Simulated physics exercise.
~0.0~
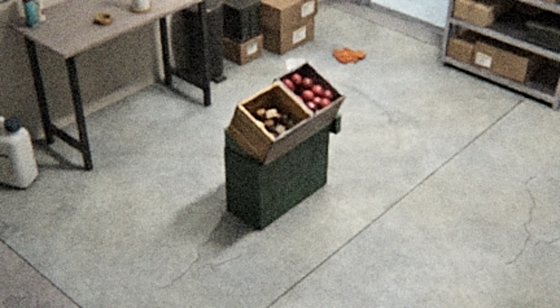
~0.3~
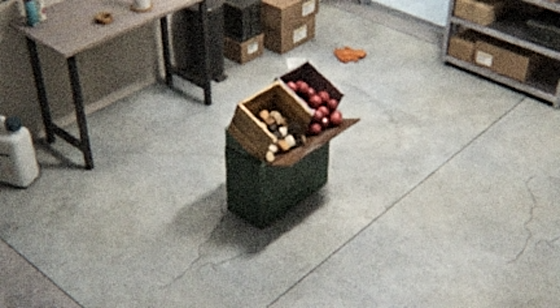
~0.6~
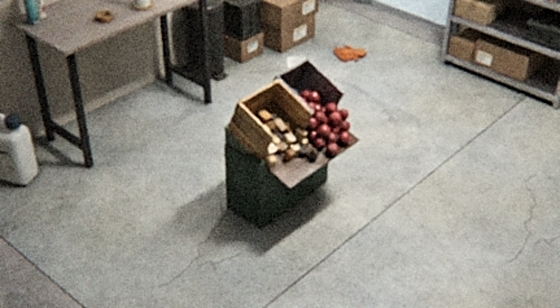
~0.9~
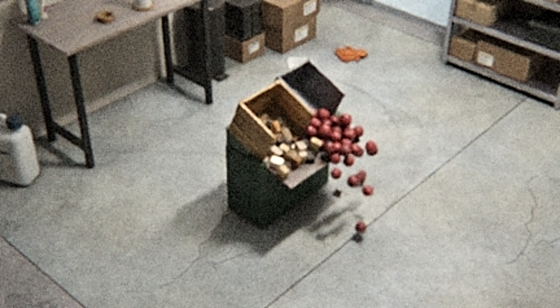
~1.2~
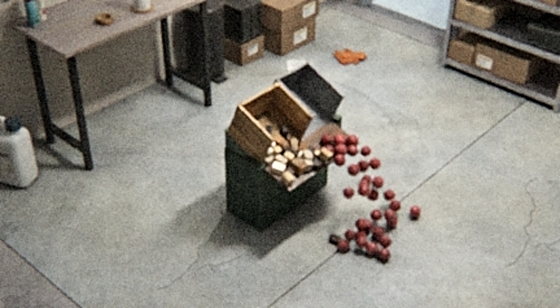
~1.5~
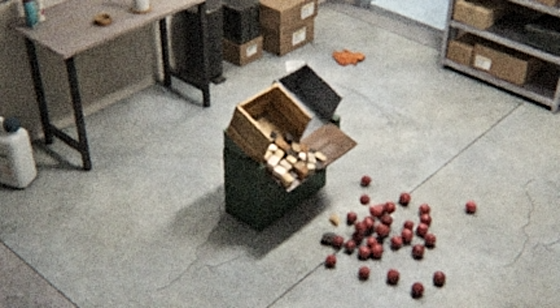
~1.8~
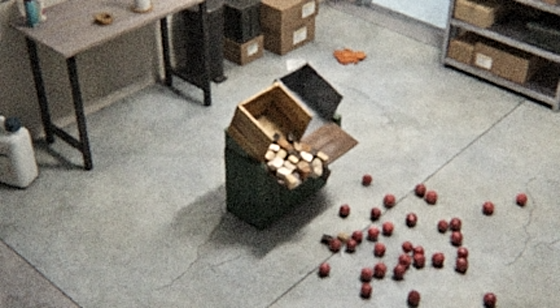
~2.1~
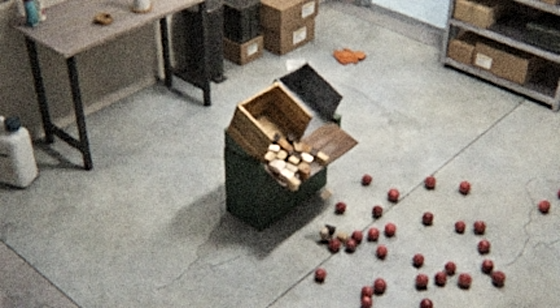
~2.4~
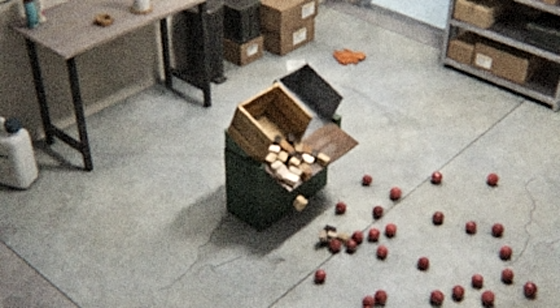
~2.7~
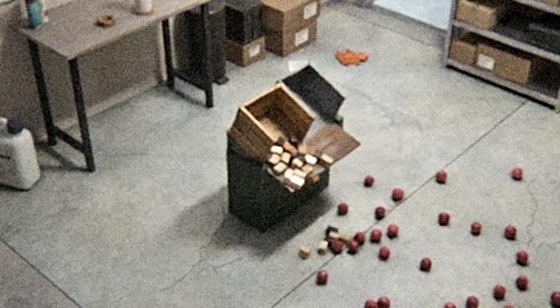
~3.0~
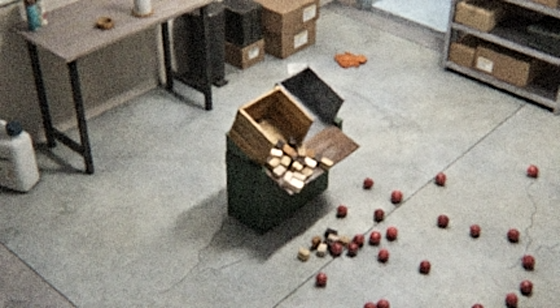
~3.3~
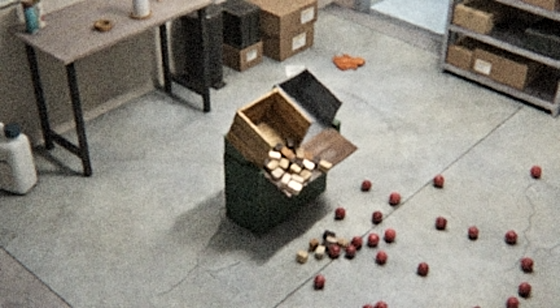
A brown flap swings down at the front of two tilted bins, one dark grey holding red apples and one wooden holding pale blocks, set on a dark green stand in a concrete-floored workroom seen from above. A table stands at the left, with cartons and shelving behind. The apples slide out first, pour over the flap's right side and scatter widely across the floor toward the lower right. The blocks slump forward and jam at the lip, then a few drop off. At the end the grey bin is empty, while most blocks remain heaped at the wooden bin's mouth.
